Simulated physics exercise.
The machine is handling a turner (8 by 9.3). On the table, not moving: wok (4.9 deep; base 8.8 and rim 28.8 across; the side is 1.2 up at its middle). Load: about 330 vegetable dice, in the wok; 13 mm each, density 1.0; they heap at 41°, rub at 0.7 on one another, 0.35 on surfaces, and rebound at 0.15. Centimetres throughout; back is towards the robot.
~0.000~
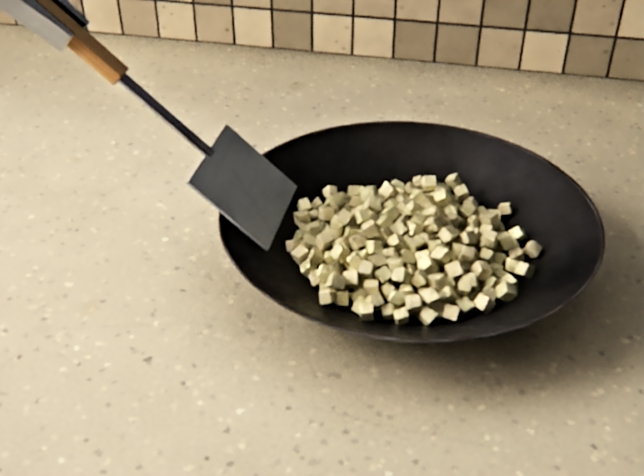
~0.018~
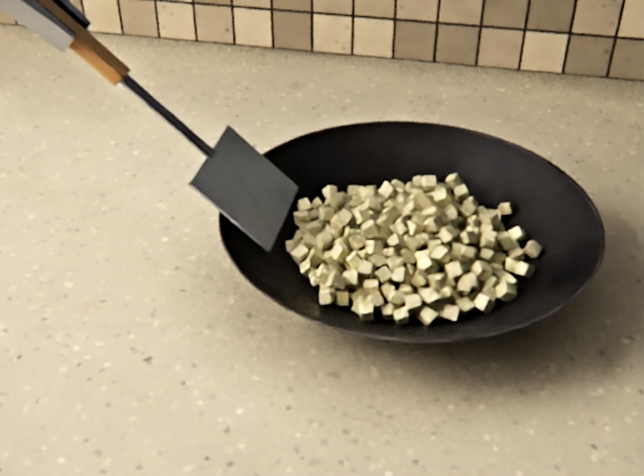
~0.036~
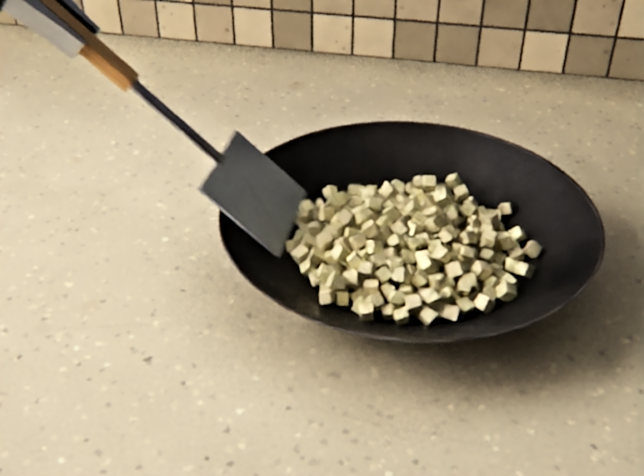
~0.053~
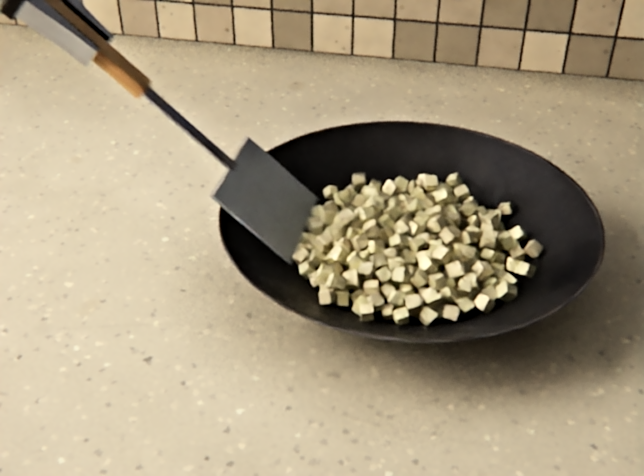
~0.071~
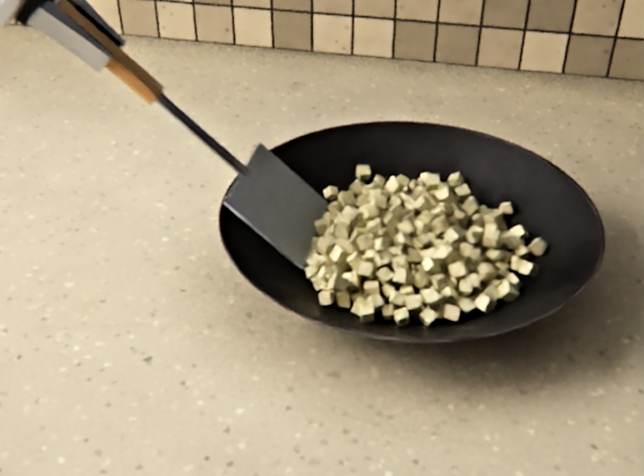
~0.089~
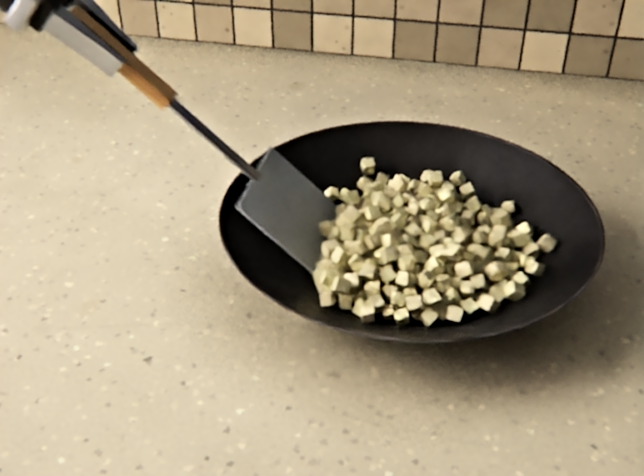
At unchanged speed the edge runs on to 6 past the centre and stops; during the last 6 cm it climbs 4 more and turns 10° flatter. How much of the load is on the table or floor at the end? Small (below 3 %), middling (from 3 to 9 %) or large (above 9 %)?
On the table or floor the share is middling, from 3 to 9 %.
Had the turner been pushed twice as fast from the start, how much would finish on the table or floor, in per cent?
Then about 25 per cent.
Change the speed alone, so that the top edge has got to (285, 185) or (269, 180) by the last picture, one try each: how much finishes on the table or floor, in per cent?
About 20 and 10 per cent.
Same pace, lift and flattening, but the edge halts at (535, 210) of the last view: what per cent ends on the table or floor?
Some 40 per cent.
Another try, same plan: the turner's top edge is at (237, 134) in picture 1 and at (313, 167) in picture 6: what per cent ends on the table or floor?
Some 15 per cent.
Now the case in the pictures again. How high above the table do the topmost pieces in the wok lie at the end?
About 7.0 cm.
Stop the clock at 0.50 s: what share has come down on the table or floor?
About 6 per cent.
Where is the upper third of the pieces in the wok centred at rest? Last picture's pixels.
Around (538, 232).
By 0.17 s, sloping 42°, highest piece 5 above the table; 332 in the wok.
By 0.26 s, sloping 38°, highest piece 7 above the table; 324 in the wok, 8 on the blade or in flight.
By 0.50 s, sloping 32°, highest piece 7 above the table; 313 in the wok, 19 on the table or floor.
By 1.55 s, sloping 32°, highest piece 7 above the table; 313 in the wok, 19 on the table or floor.
Final count, 313 in the wok, 19 on the table or floor. That is 6 % on the table or floor.
